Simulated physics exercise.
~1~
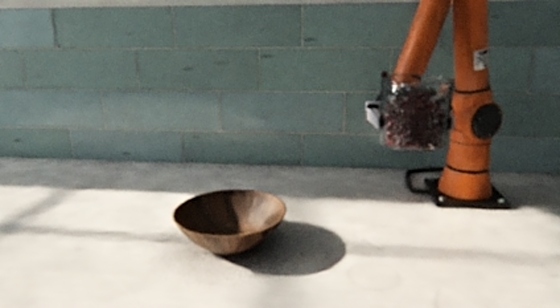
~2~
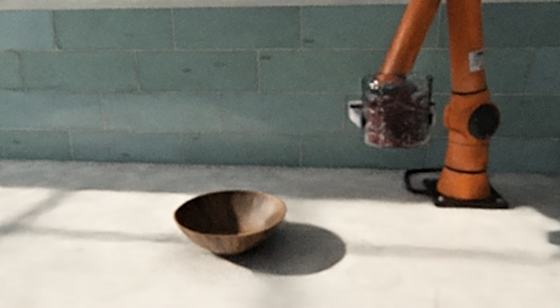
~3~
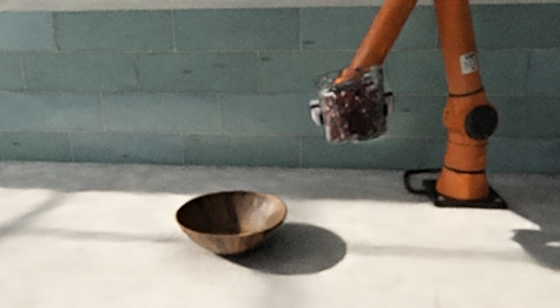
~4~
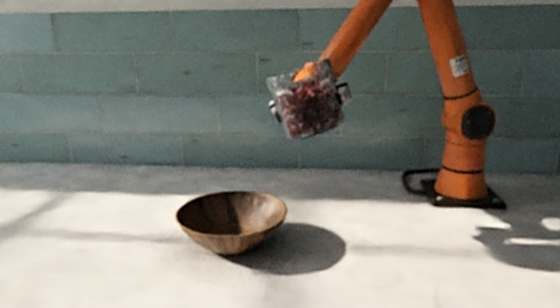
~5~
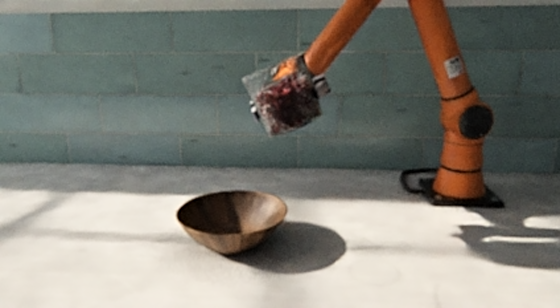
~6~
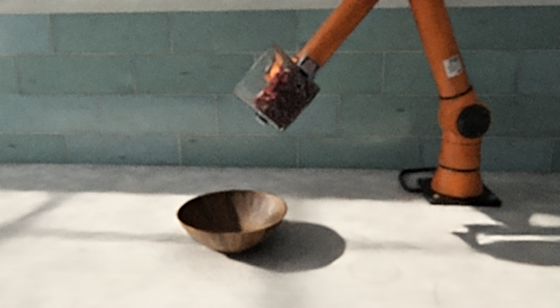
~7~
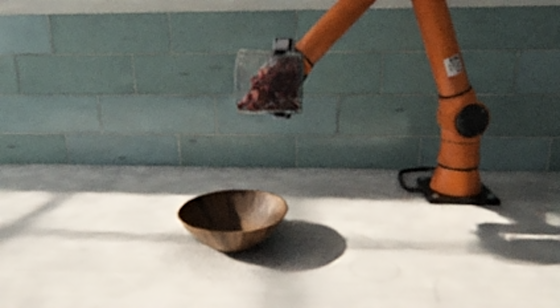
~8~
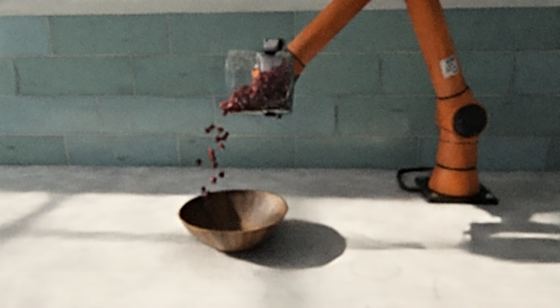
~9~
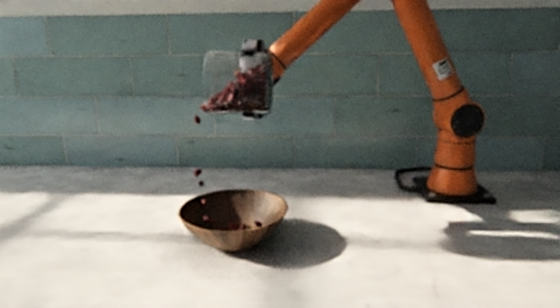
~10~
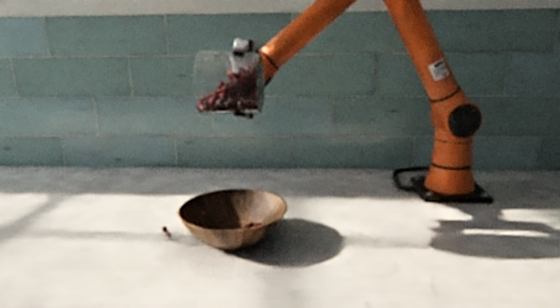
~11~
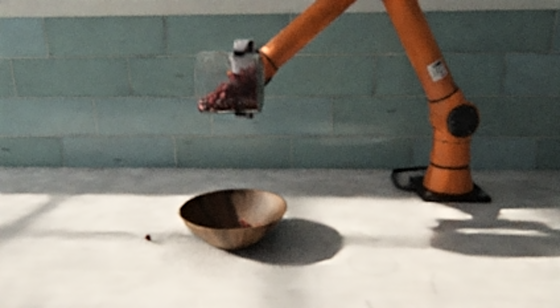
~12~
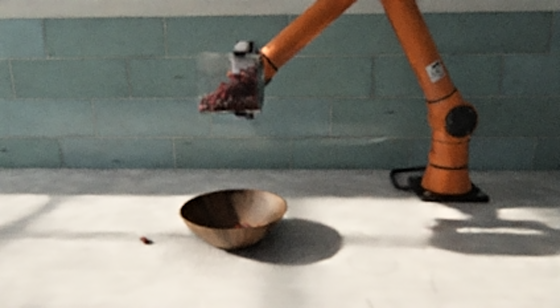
An orange robot arm stands at the right of a pale, sunlit surface in front of a green-grey tiled wall, holding a clear cup of dark red beans. A brown bowl sits near the centre, its shadow falling to the right. Seen from the front and slightly above, the arm carries the cup left and tips it onto its side above the bowl. A thin stream of beans spills out, some dropping into the bowl, as the cup moves farther left. The pouring stops with most beans still in the tilted cup, and a stray bean rests left of the bowl.
